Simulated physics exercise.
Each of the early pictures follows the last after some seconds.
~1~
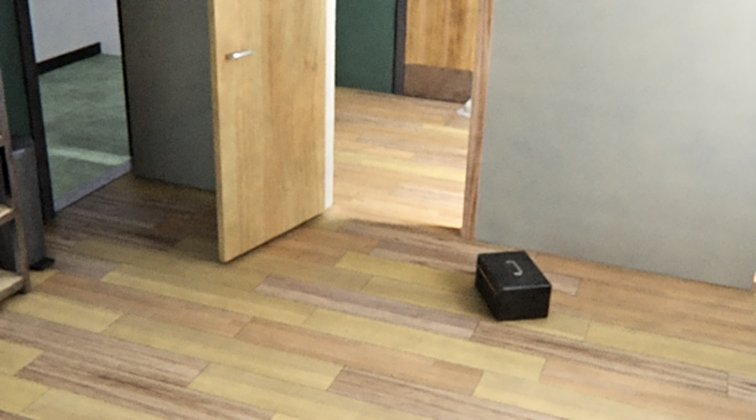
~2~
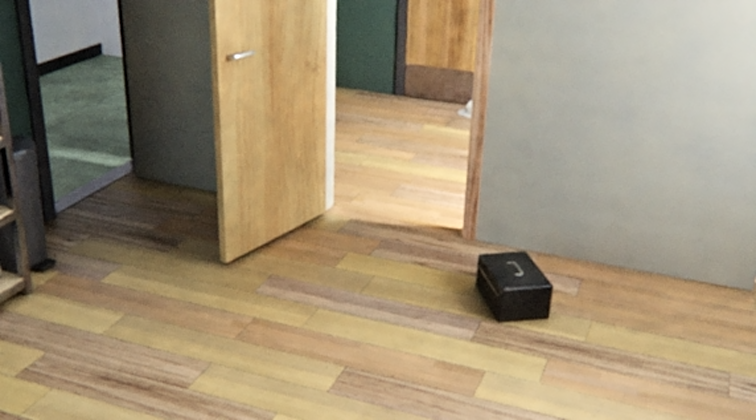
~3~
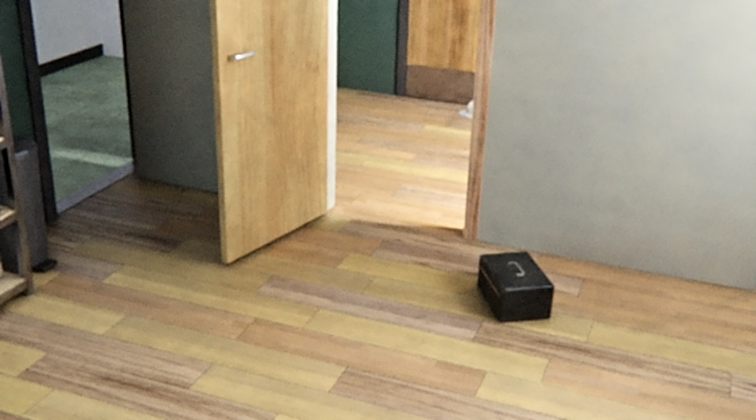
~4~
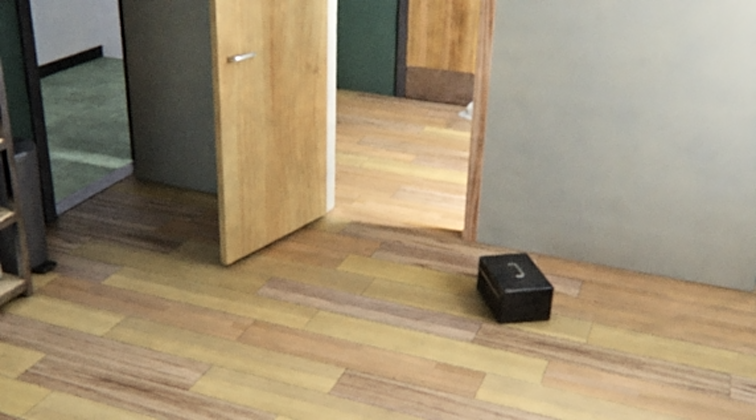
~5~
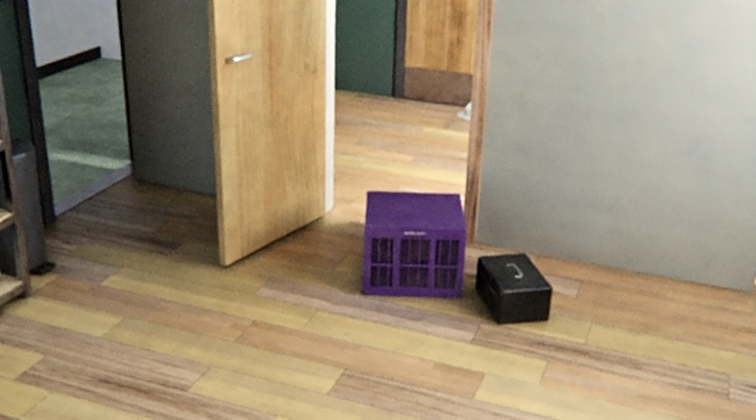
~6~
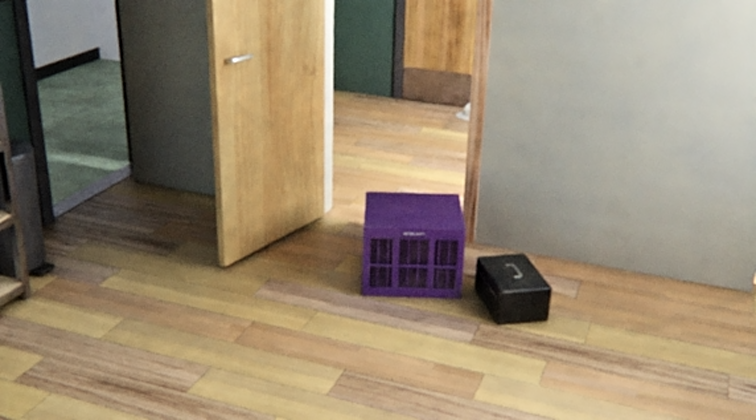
A purple chest is absent at first, while a wooden door stands wide open and still and a black toolbox sits alone on the plank floor. Later the chest appears on the floor just left of the toolbox, in front of the doorway, and stays there while nothing else noticeably moves.
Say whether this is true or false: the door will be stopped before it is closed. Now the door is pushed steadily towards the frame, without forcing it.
True, it is stopped before closing.
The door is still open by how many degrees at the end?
Close to 50 degrees, I'd say.
Then, 0.60 s after the last picture, door at 91°.
Then, 0.90 s after the last picture, door at 76°.
Then, 1.20 s after the last picture, door at 57°.
At rest, door at 51°; both in place. Seen from the same camera at the end, purple chest near (417, 243).
